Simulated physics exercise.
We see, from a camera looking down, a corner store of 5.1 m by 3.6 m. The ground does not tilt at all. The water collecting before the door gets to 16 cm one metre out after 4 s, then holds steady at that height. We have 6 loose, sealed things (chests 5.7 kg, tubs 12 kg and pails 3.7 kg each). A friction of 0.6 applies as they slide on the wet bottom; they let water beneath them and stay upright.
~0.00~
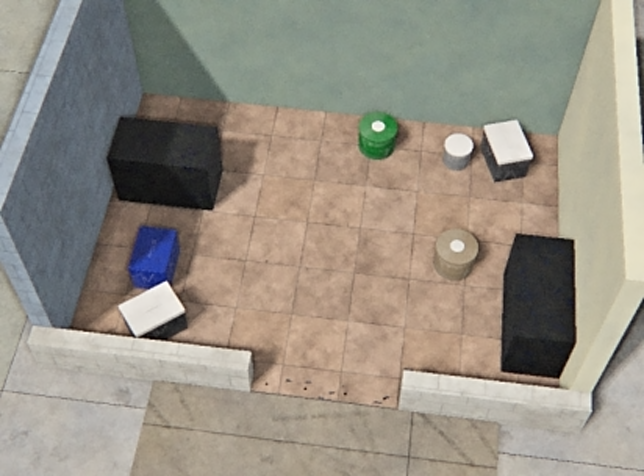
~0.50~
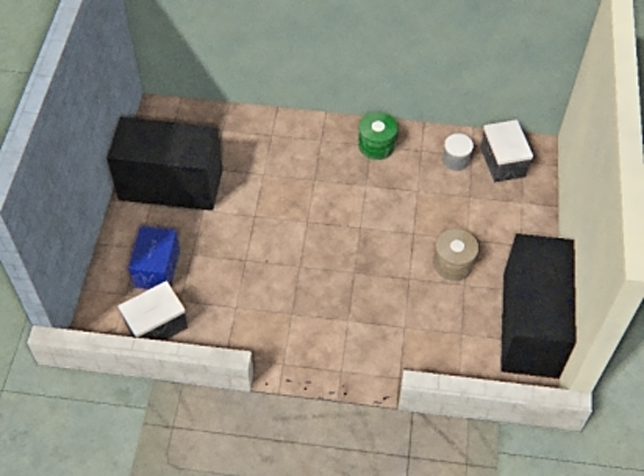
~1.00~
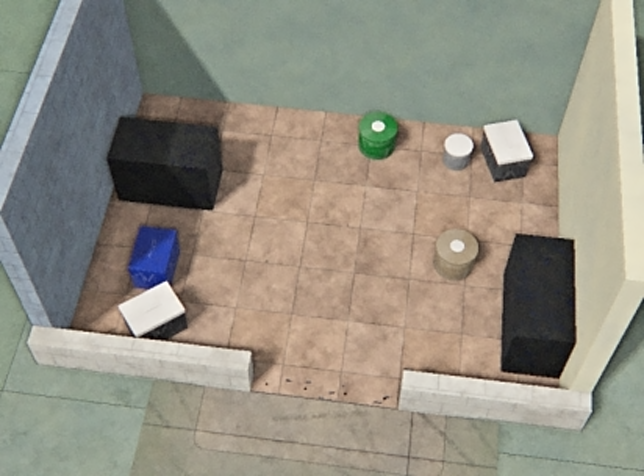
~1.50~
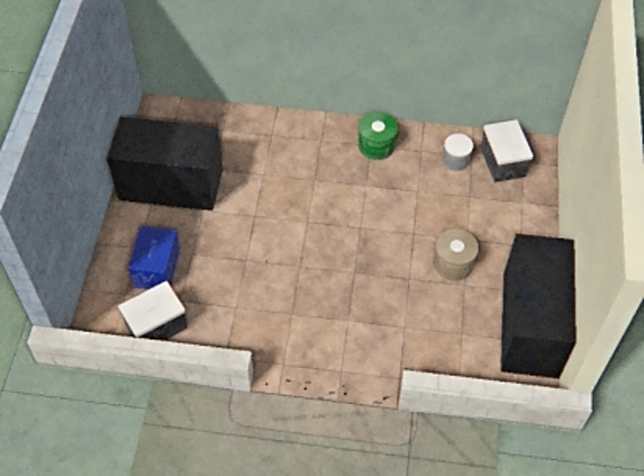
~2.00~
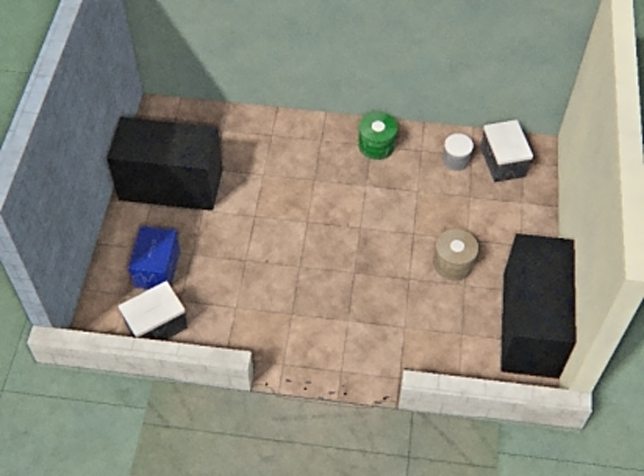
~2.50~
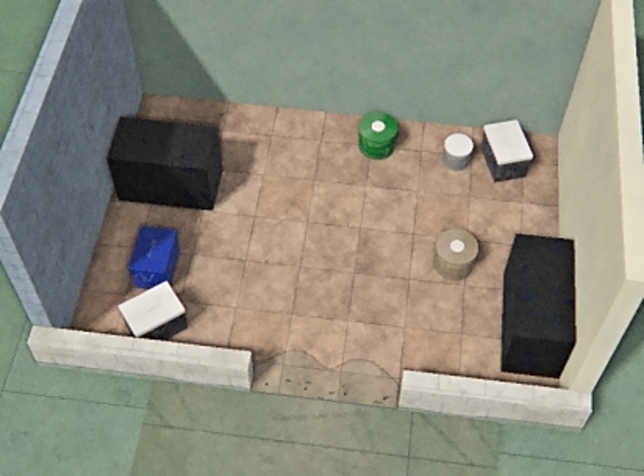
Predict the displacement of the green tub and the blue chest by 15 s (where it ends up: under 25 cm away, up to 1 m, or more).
Outcome: Green tub heads well off, blue chest shuffles a little.
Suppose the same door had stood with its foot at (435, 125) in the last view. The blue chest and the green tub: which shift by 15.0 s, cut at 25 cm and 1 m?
In that case the blue chest goes a long way, the green tub shifts a modest distance.
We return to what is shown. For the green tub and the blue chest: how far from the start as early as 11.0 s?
Roughly 60 and 5 cm.
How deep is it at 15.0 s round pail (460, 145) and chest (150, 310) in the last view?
8 and 6 cm.
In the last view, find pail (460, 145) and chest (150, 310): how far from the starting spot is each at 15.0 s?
The first is 60 cm from its start, the second 120 cm.
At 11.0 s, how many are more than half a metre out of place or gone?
My count gives 3.
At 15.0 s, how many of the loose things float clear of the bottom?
At that moment it comes to 6.
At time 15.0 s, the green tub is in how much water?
Around 12 cm.
After 3.5 s the green tub is near (378, 127), 0.0 m from its start, aground; the blue chest is near (153, 249), 0.0 m from its start, aground; 0 afloat.
After 6.8 s the green tub is near (378, 127), 0.0 m from its start, aground; the blue chest is near (153, 249), 0.0 m from its start, aground; 1 afloat.
After 11.0 s the green tub is near (428, 116), 0.6 m from its start, afloat; the blue chest is near (155, 250), 0.0 m from its start, afloat; 5 afloat.
After 15.0 s the green tub is near (529, 234), 2.2 m from its start, afloat; the blue chest is near (186, 279), 0.5 m from its start, afloat; 6 afloat.
